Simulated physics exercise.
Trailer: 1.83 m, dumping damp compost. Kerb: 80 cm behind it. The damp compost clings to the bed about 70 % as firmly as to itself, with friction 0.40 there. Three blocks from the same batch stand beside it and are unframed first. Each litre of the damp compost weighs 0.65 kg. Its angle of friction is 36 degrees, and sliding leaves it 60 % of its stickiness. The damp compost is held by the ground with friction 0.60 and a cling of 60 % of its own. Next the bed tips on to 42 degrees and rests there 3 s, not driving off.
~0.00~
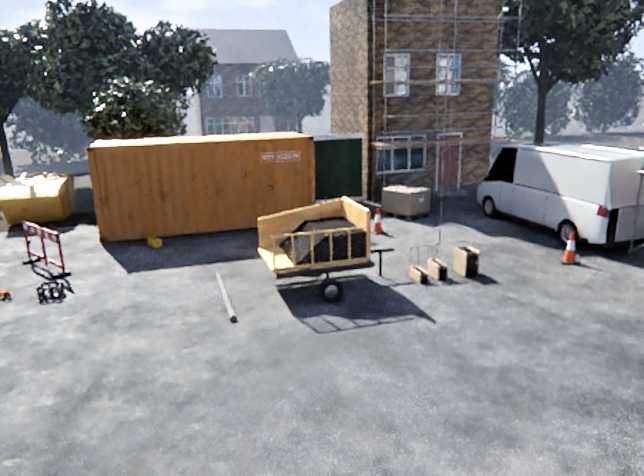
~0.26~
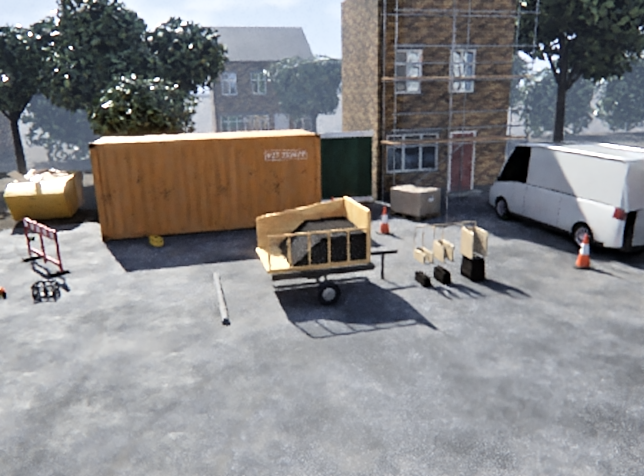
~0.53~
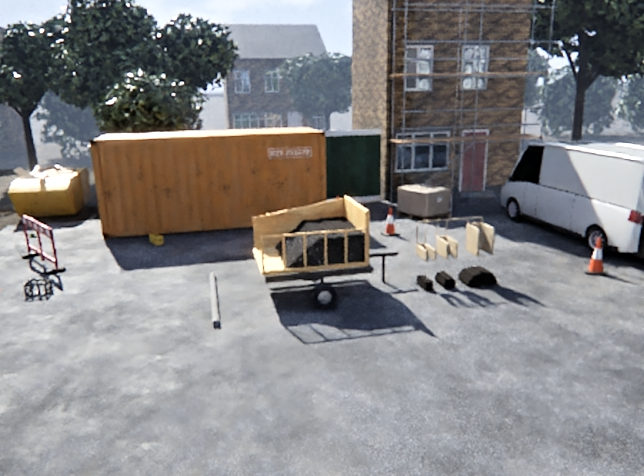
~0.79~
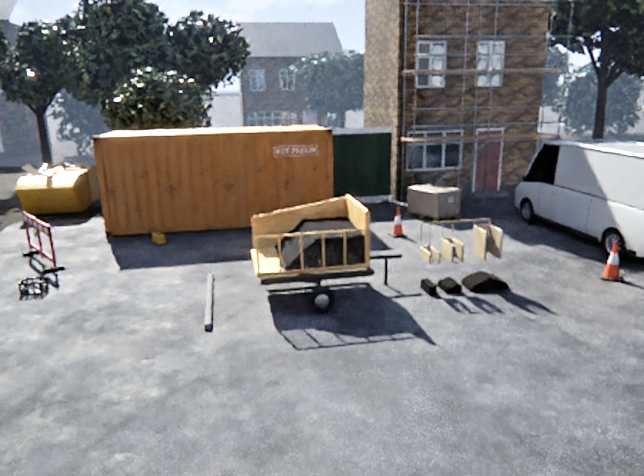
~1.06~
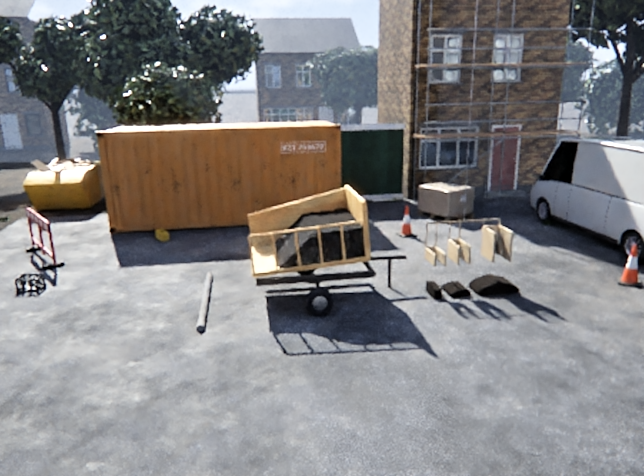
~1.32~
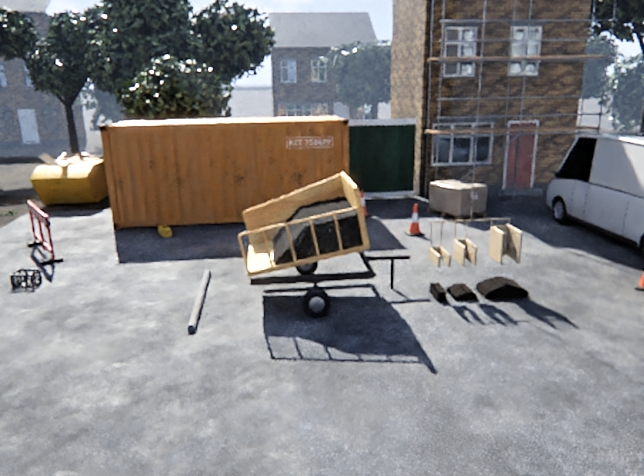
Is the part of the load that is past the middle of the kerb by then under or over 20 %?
It ends up higher than 20 percent.
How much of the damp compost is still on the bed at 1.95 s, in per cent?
Near 100 % then.
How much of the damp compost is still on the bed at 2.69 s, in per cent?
Reading: Around 75 %.
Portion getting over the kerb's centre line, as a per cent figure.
I'd say around 35 %.
After 1.95 s, the tilt is 25 degrees, all is on the bed and 0 % past the kerb's middle.
After 2.69 s, the tilt is 41 degrees, 77 % is on the bed and 0 % past the kerb's middle.
After 3.43 s, the tilt is 42 degrees, 8 % is on the bed and 22 % past the kerb's middle.
After 4.17 s, the tilt is 42 degrees, none is on the bed and 33 % past the kerb's middle.
After 5.87 s, at the end, the tilt is 42 degrees, none is on the bed and 33 % past the kerb's middle.
